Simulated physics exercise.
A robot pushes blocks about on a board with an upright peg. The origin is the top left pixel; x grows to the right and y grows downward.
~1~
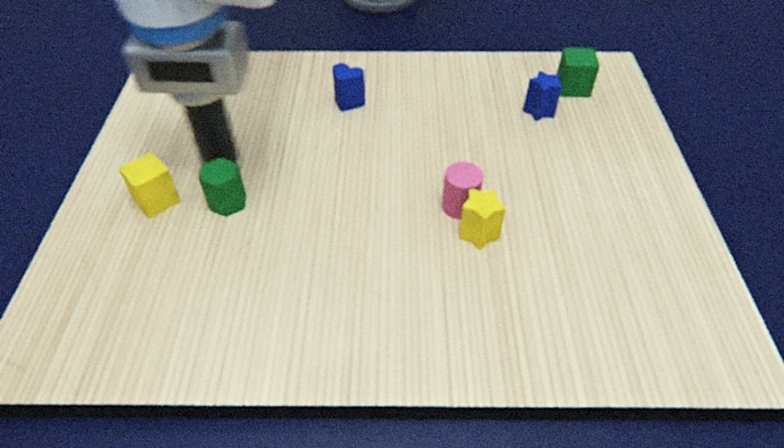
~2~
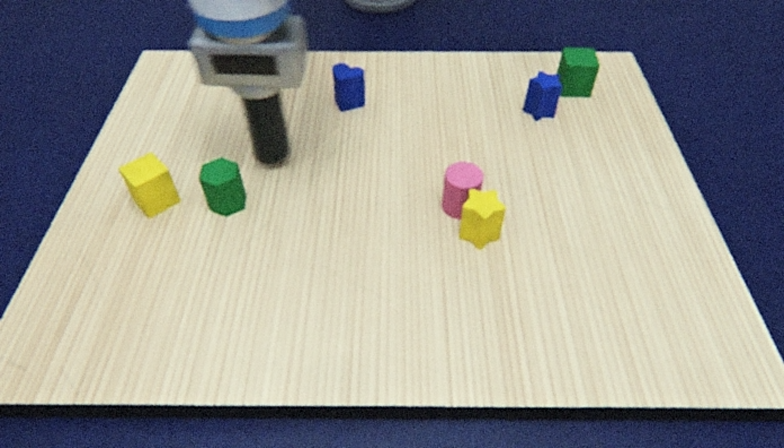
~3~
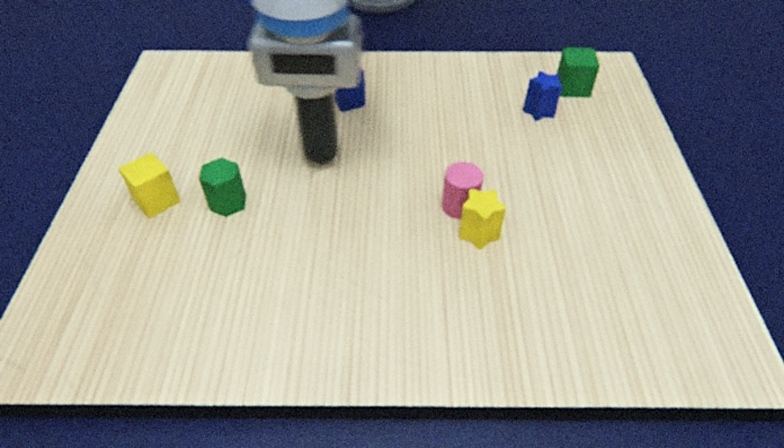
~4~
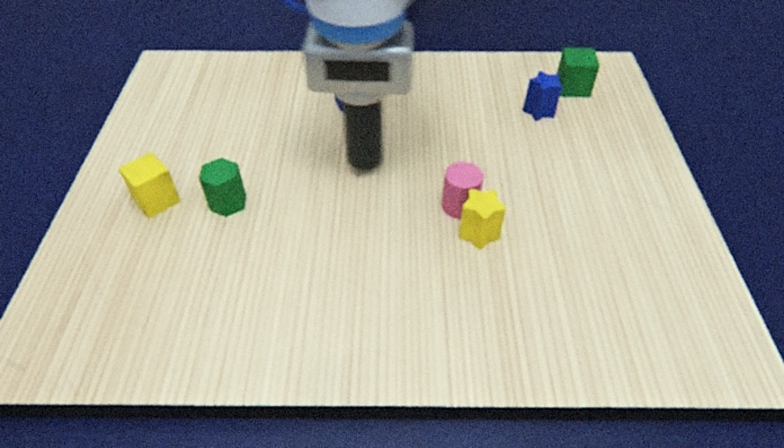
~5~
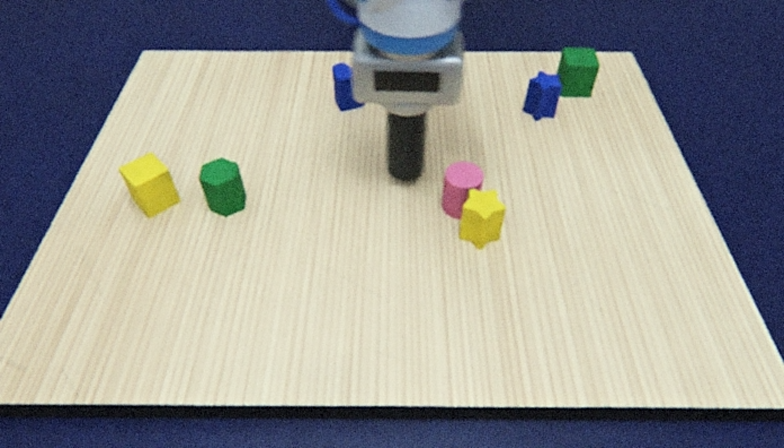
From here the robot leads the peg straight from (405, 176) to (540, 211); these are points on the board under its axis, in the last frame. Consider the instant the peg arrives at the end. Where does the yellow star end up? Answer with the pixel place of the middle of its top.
The middle of its upper face will lie at (494, 224).
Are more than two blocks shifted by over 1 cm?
My answer is no.
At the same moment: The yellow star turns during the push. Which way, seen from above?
Viewed from the top, it goes clockwise.
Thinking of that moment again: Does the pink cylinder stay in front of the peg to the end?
I'd say no.
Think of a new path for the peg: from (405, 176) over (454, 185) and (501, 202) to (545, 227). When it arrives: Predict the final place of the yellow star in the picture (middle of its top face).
It comes to (486, 224).
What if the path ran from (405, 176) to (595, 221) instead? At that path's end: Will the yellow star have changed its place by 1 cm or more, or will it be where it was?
The yellow star is moved.
The first path, step by step. One third of the way, peg at (451, 180); pink cylinder at (474, 181); yellow star at (488, 207).
Two thirds of the way, peg at (495, 192); pink cylinder at (501, 196); yellow star at (494, 222), turned 15° clockwise.
At the end, peg at (542, 204); pink cylinder at (508, 199); yellow star at (494, 224), turned 20° clockwise.
